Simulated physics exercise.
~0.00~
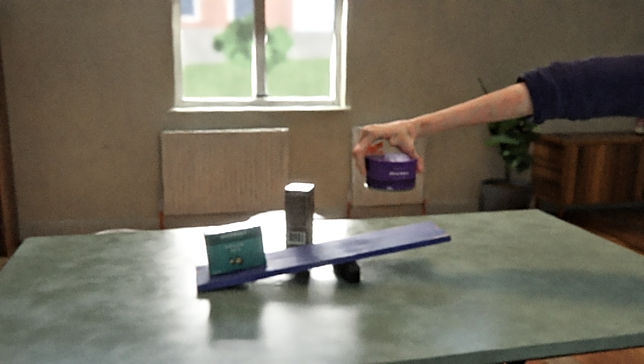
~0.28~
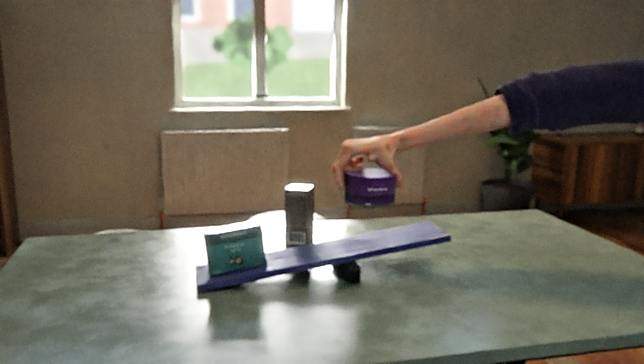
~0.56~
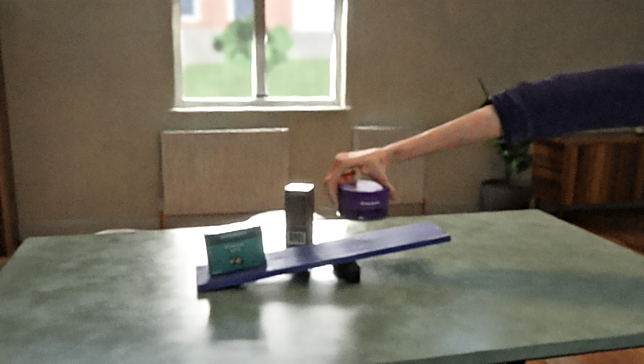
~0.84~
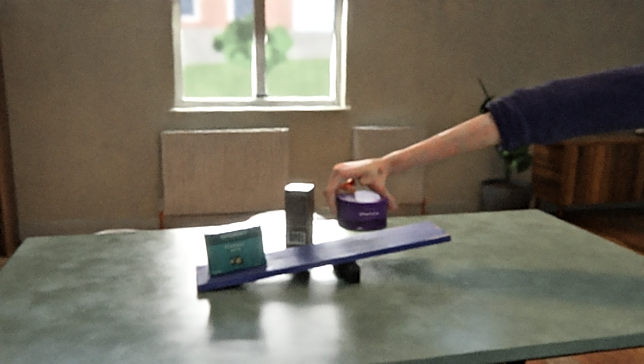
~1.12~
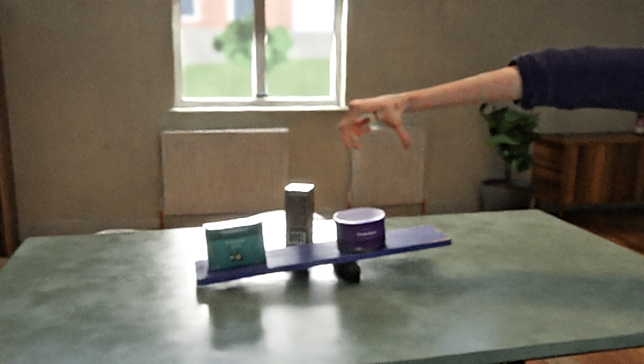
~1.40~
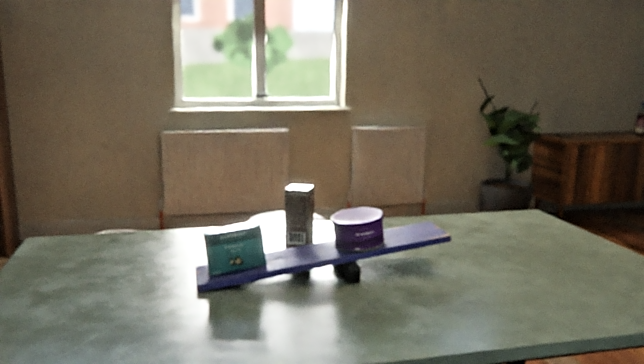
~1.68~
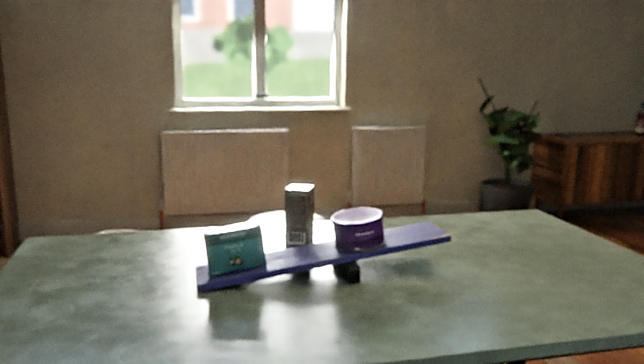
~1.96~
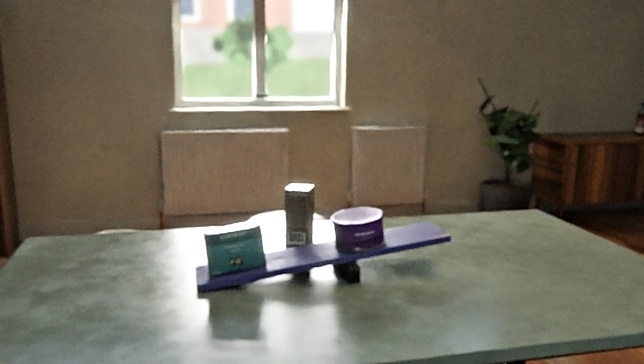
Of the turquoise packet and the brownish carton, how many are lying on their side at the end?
None of them are. The turquoise packet and the brownish carton are both still standing.
